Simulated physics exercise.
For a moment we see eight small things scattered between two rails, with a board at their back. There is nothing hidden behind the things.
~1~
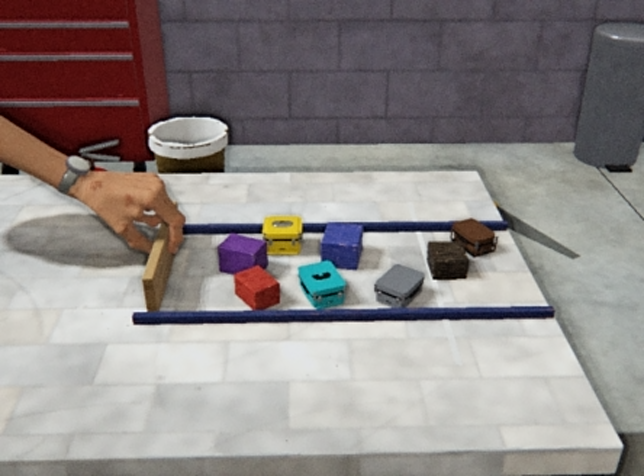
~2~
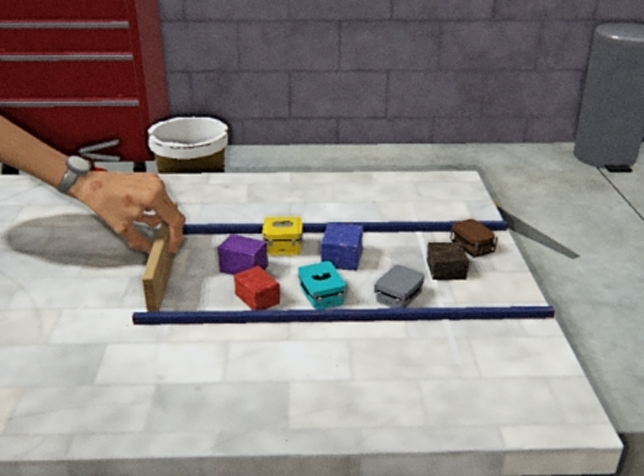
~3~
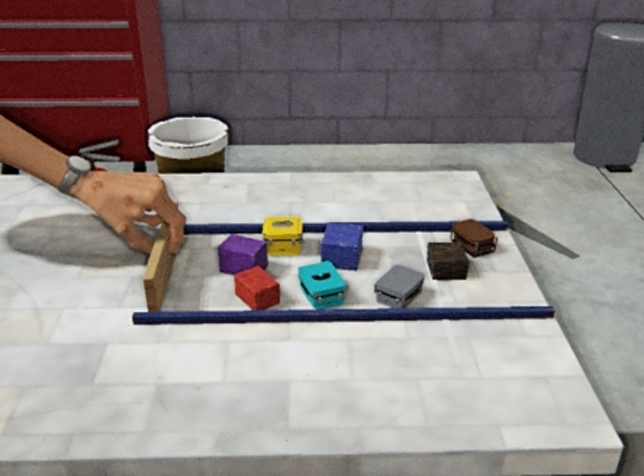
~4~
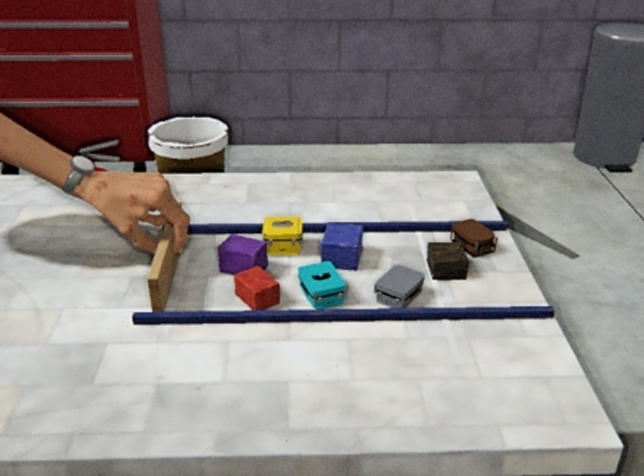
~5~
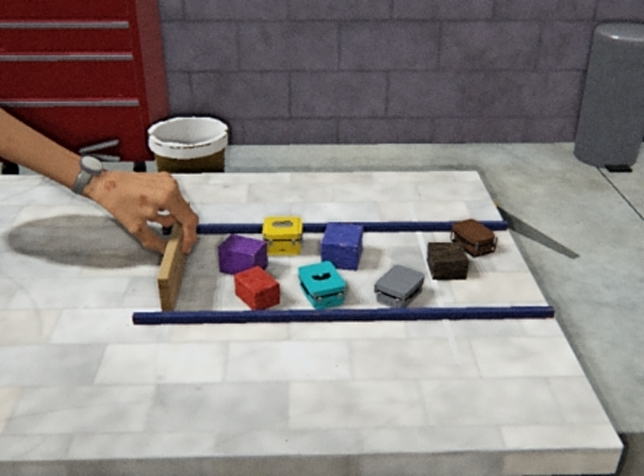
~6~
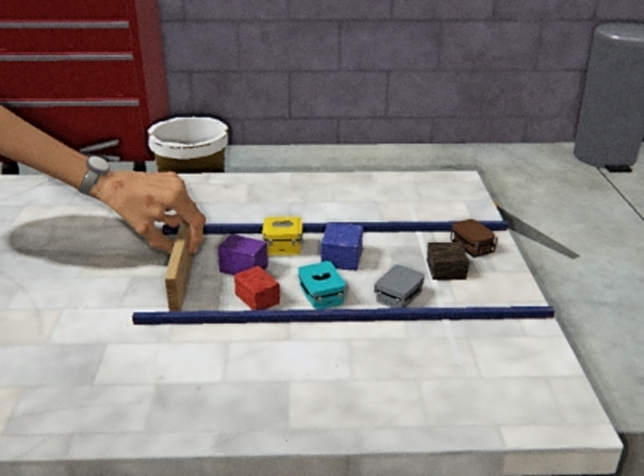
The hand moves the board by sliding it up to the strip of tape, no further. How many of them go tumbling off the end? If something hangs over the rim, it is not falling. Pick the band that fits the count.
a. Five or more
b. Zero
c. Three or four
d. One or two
Option b: Zero.
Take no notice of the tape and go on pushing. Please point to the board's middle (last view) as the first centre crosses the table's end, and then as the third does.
(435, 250), later (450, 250).
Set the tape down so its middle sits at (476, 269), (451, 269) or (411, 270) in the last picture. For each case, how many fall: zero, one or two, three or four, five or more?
For each place: Three to four; one or two; zero.
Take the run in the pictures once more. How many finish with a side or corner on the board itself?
Contact count: 3.
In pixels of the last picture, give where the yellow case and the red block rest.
(442, 234) and (455, 291).
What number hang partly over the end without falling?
2 of them.
Early on, none off yet; brown case at rest near (473, 238); black block at rest near (447, 261); grey case at rest near (400, 289).
Finally, the number that fall off is zero.
